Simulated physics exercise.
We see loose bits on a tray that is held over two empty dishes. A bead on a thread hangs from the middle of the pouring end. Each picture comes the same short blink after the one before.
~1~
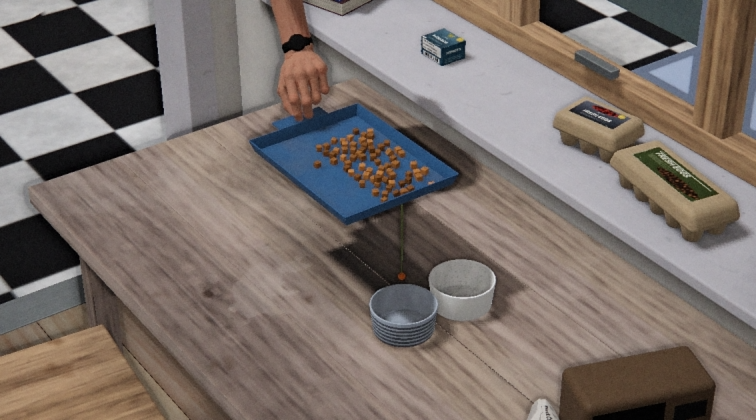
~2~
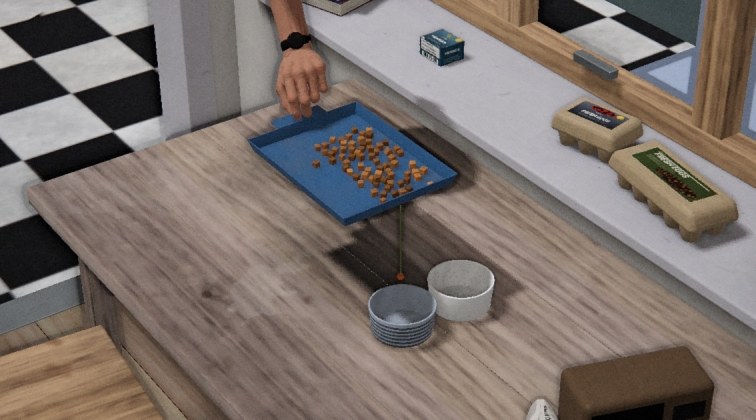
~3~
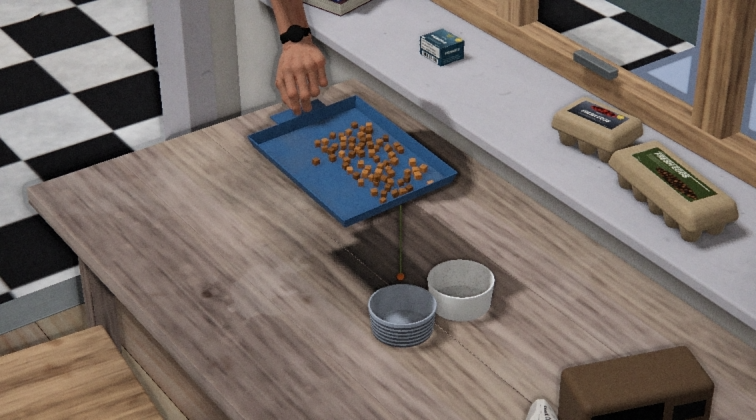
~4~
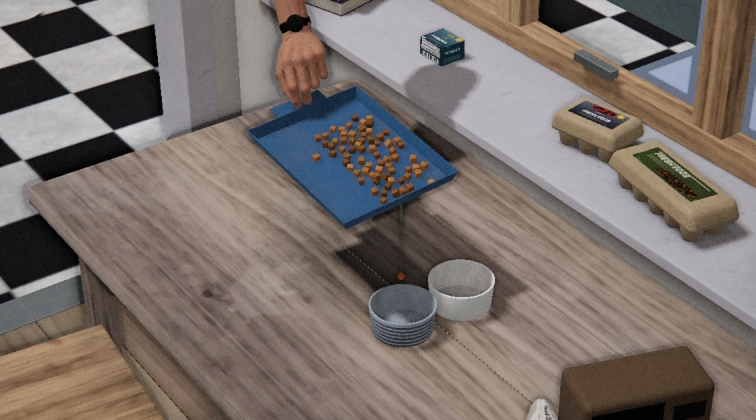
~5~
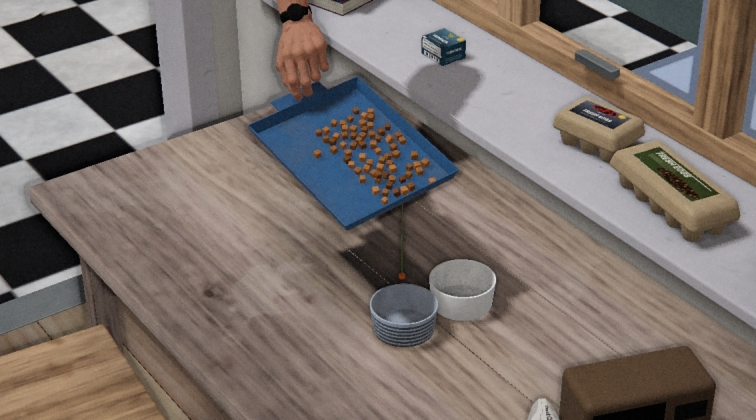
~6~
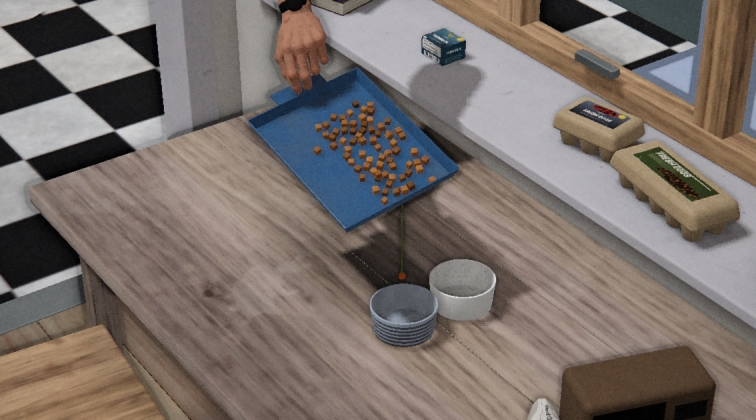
On a wooden kitchen table, a hand gradually tilting a blue tray of small brown pieces above two empty dishes.
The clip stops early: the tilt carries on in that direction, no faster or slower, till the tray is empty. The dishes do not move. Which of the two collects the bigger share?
The left-hand dish gets more.
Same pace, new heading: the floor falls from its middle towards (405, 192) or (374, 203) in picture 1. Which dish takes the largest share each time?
At the first place the dish on the right, at the second the left-hand dish.
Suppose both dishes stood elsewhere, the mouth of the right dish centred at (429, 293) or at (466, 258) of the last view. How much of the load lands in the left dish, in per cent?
Roughly 50 per cent, and 0 per cent.
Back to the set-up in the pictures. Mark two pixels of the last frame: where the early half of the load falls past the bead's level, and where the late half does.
Early half (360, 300), late half (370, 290).
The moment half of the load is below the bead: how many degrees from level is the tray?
Near 110 degrees.
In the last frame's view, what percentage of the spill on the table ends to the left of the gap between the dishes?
It comes to 100 per cent or so.
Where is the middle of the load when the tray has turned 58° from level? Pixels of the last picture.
At about (361, 209).
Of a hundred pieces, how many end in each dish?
Left dish: 30 %, right dish: 0 %.
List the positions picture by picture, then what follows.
Corners of the pouring end near (346, 214) and (453, 173), level; middle of the load near (378, 162), brown sugar cubes; left dish near (423, 331); right dish near (482, 305); bead on its thread near (402, 276), in the first picture.
Corners of the pouring end near (345, 215) and (451, 173), level; middle of the load near (376, 162), in the second picture.
Corners of the pouring end near (345, 217) and (451, 172), tipped barely, lowest at the left corner; middle of the load near (376, 159), in the third picture.
Corners of the pouring end near (346, 219) and (452, 170), tipped a little, lowest at the left corner; middle of the load near (377, 155), in the fourth picture.
Corners of the pouring end near (347, 221) and (453, 169), tipped a little, lowest at the left corner; middle of the load near (378, 151), in the fifth picture.
Corners of the pouring end near (347, 224) and (453, 168), tipped clearly, lowest at the left corner; middle of the load near (378, 148); left dish near (424, 331); right dish near (482, 305), in the sixth picture.
Shortly afterwards, tray tipped steeply; all but a few on the tray; only a few in the air.
Next, tray tipped right over; the bulk on the tray; near a quarter outside both.
Some moments later, tray tipped past a quarter turn; near a quarter in the left dish; near two thirds outside both.
In the end, tray tipped past a quarter turn; near a quarter in the left dish; none at all in the right dish; near two thirds outside both.
